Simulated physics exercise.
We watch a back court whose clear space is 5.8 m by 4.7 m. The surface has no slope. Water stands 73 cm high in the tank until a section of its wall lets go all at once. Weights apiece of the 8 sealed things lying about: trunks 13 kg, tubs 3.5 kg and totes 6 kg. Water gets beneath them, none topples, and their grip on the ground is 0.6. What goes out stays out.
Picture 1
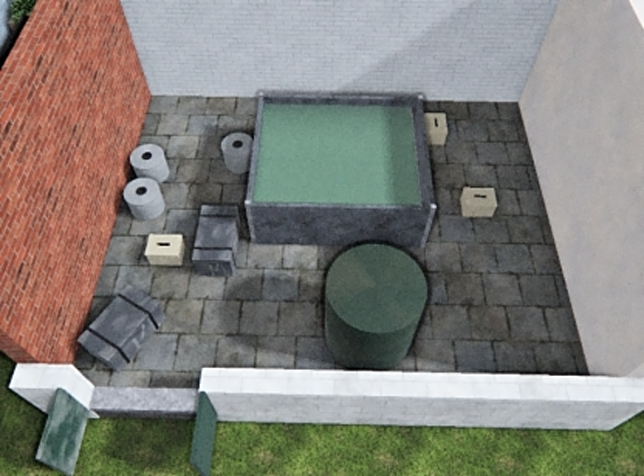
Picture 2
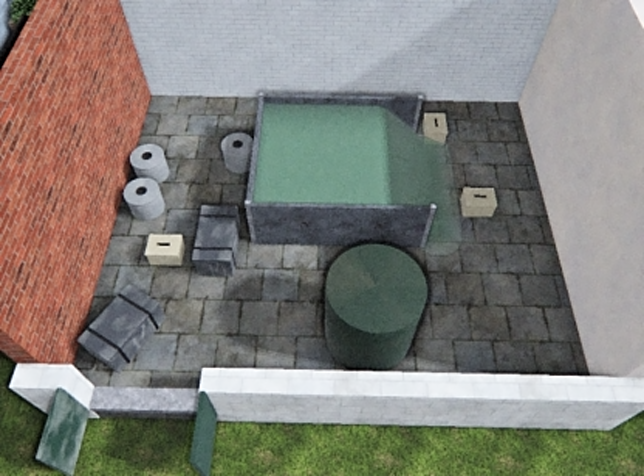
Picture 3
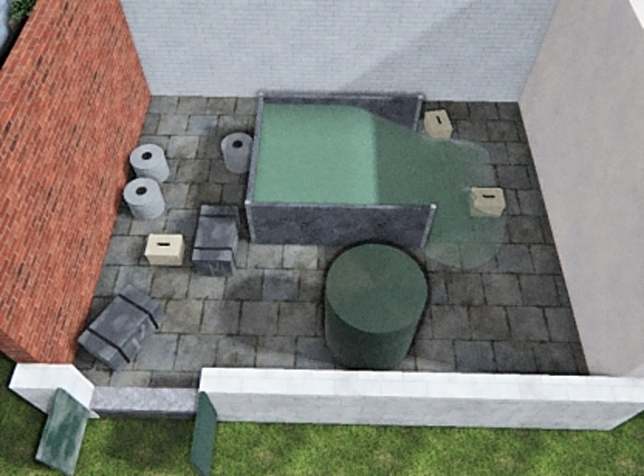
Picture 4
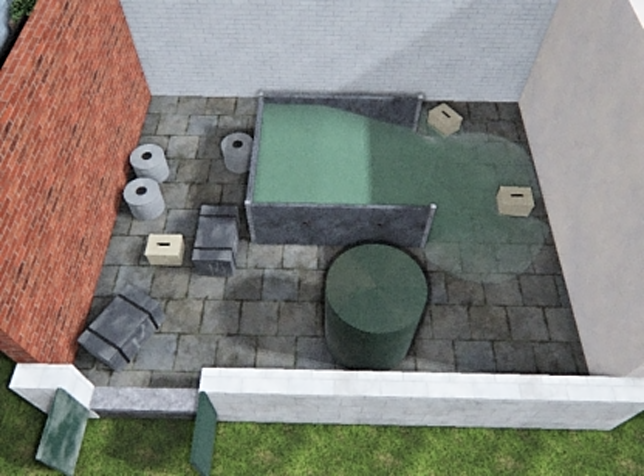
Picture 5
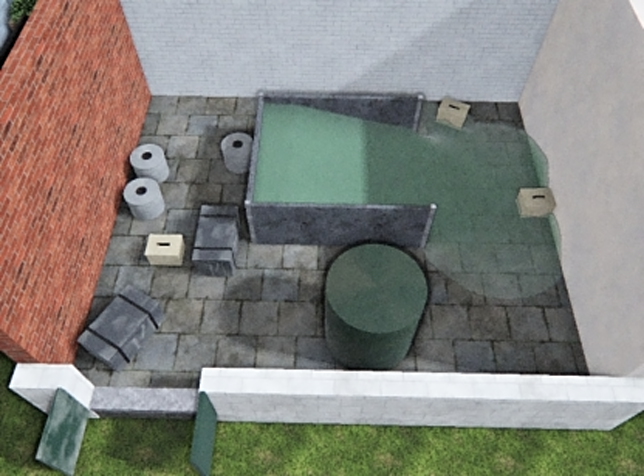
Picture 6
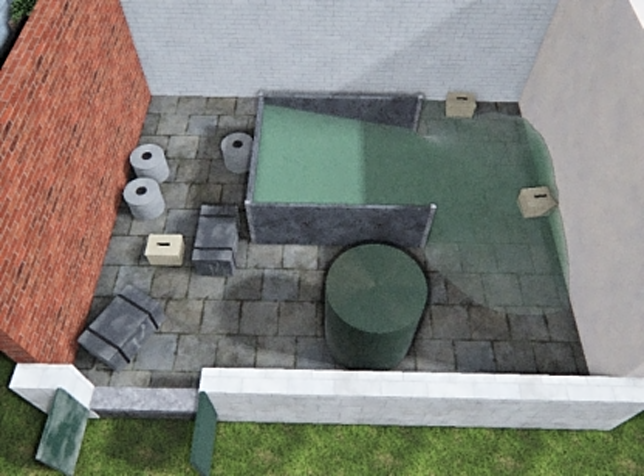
Green water pouring from the right side of a square tank in a walled yard, spreading and pushing two pale boxes away.
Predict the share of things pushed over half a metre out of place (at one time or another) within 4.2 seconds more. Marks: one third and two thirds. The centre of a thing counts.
Share: Between one and two thirds.
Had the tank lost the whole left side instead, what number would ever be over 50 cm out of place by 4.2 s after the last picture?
Then 7.
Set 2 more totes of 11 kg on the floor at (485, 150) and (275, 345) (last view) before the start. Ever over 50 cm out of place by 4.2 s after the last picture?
In turn: Over, under.
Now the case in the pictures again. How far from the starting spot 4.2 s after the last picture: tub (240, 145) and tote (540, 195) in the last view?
In that order: 0 cm, 200 cm.
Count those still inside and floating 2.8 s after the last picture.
I count 2.
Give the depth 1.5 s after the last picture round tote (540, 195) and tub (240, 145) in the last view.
About 15 and 0 cm.
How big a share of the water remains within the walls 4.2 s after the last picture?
About 100 per cent.
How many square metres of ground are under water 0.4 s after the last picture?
About 10.0 m2.
Then, 0.4 s after the last picture 2 of 8 are over 50 cm from their spots; 1 afloat.
Then, 1.5 s after the last picture 2 of 8 are over 50 cm from their spots; 2 afloat.
Then, 2.8 s after the last picture 2 of 8 are over 50 cm from their spots; 2 afloat.
Then, 4.2 s after the last picture 5 of 8 are over 50 cm from their spots, and 5 have been at some point; 6 afloat.
